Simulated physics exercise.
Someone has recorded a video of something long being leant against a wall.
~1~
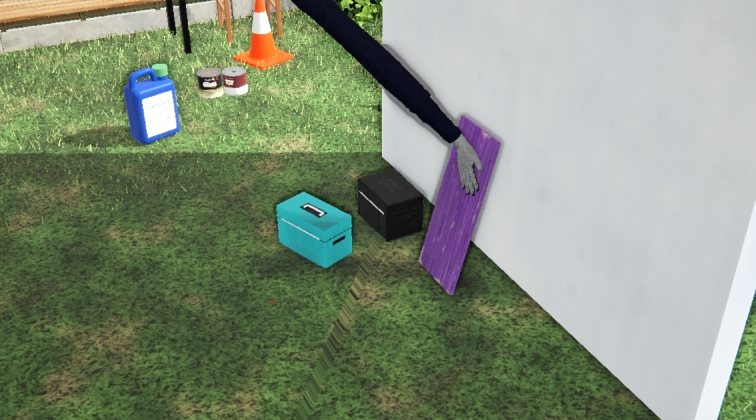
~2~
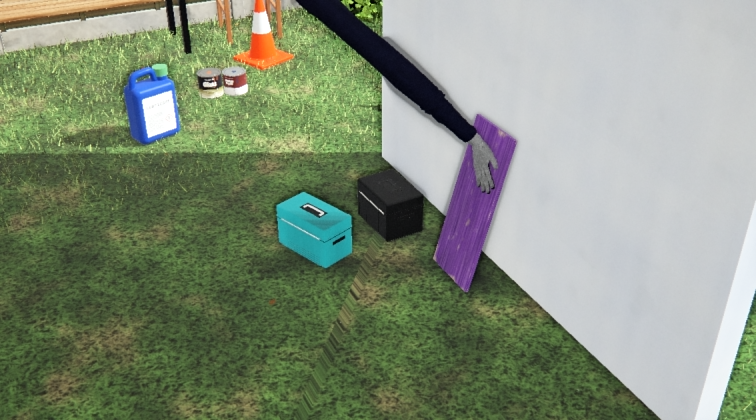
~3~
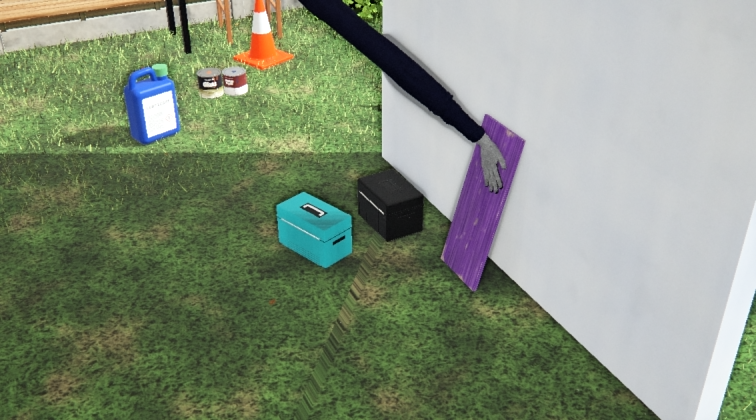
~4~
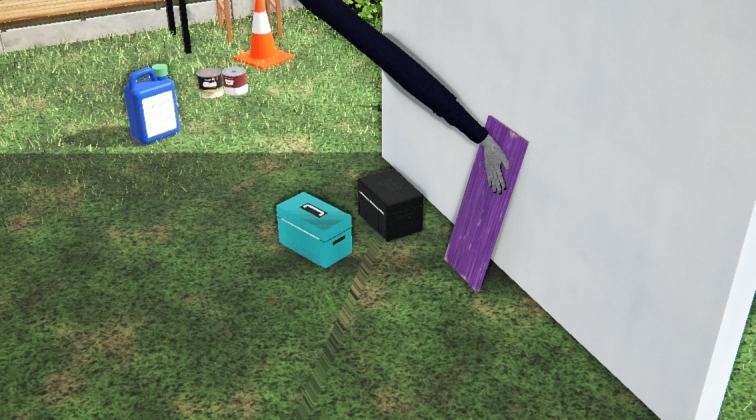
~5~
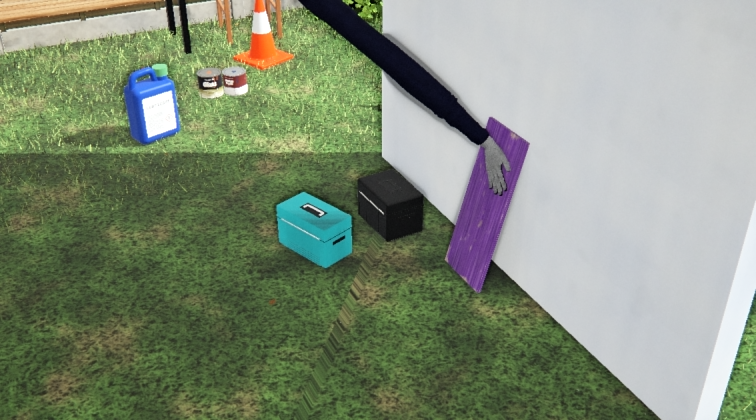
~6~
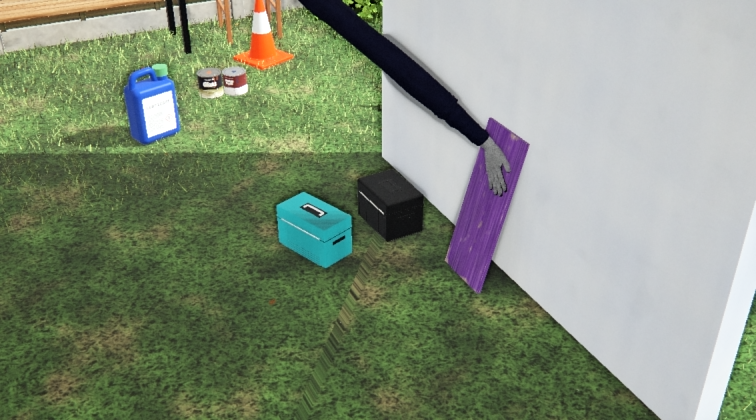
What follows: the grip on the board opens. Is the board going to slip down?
Stays leaned.
Then, 0.30 s past the last view, nothing moves.
Then, 0.70 s past the last view, purple board resting near (485, 206).
Finally, all 3 still in place. Final places as the last picture's camera would see them, purple board near (485, 206). The board remains leaning.
